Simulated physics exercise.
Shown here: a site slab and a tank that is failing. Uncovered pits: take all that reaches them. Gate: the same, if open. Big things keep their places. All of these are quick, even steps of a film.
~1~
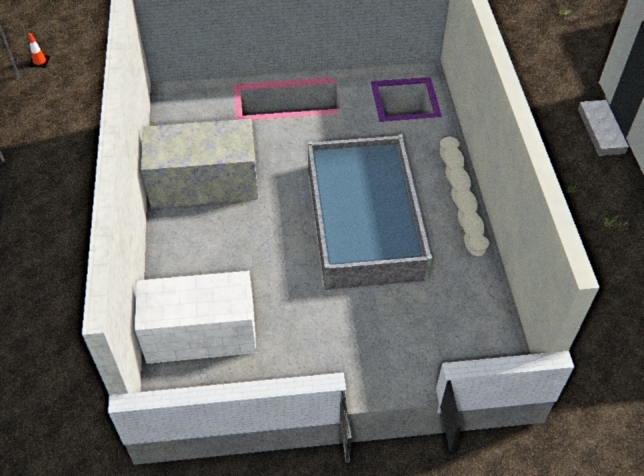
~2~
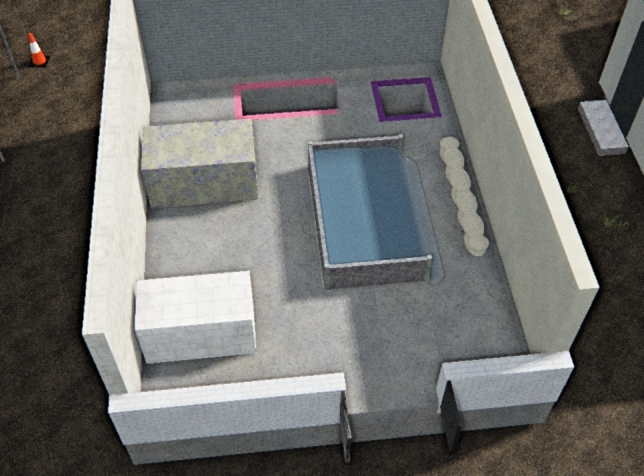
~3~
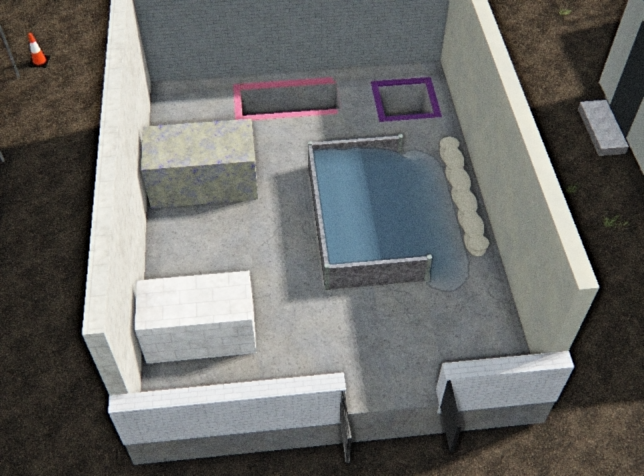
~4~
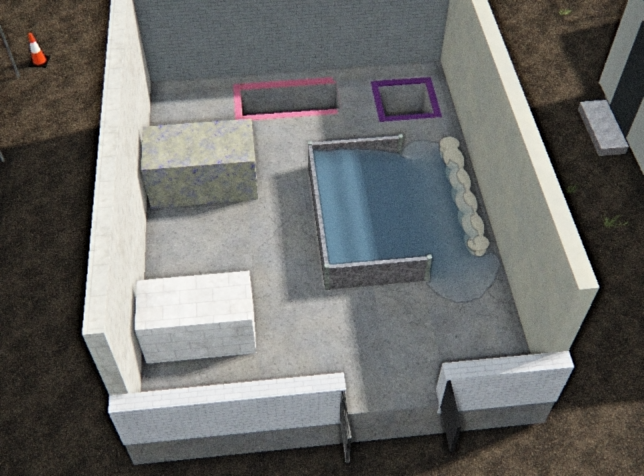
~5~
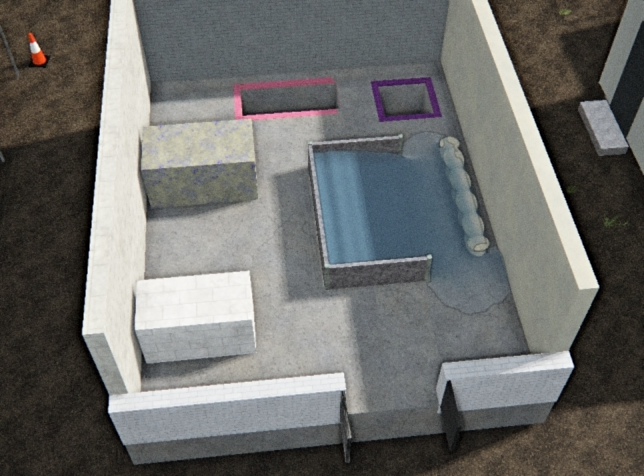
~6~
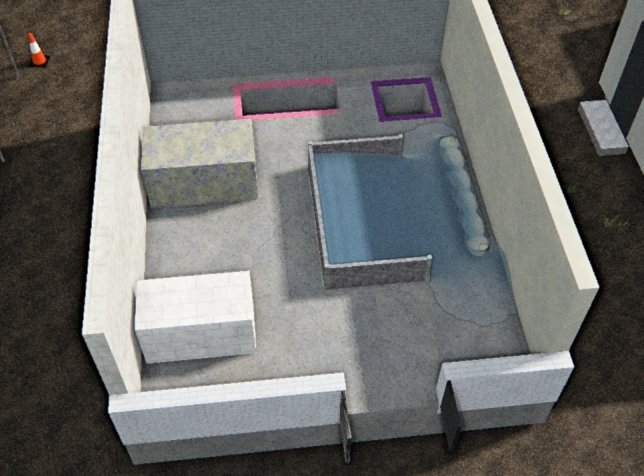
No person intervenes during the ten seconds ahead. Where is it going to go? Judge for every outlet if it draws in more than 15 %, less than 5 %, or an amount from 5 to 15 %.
As I see it, the gate will get an average slice of five to fifteen per cent; the pink pit will get an average slice of five to fifteen per cent; the purple pit will get a big slice beyond fifteen per cent.
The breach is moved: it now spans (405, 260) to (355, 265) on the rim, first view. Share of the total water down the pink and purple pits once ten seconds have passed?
The pink pit gets 0 per cent and the purple pit 2 per cent.
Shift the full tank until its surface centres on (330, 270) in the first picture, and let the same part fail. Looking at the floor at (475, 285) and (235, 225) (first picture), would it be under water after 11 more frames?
First submerged, then spared.
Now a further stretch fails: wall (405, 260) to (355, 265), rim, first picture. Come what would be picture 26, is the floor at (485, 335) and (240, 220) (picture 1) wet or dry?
Point one waterlogged, point two not reached.
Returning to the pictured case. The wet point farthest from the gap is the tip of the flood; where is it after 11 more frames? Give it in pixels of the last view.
The farthest wet point should be near (438, 66).
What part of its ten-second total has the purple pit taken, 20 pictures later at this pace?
About 50 per cent.
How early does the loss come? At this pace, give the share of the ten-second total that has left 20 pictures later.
About 35 per cent.
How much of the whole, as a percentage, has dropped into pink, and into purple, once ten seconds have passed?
8 and 24 per cent respectively.
A moment on, water covers 20 % of the floor; the gate 0 %, the pink pit 0 %, the purple pit 1 %.
Next, water covers 25 % of the floor; the gate 0 %, the pink pit 0 %, the purple pit 5 %.
Then, water covers 40 % of the floor; the gate 1 %, the pink pit 1 %, the purple pit 12 %.
Later, water covers 55 % of the floor; the gate 4 %, the pink pit 5 %, the purple pit 18 %.
In the end, water covers 65 % of the floor; the gate 8 %, the pink pit 7 %, the purple pit 25 %.
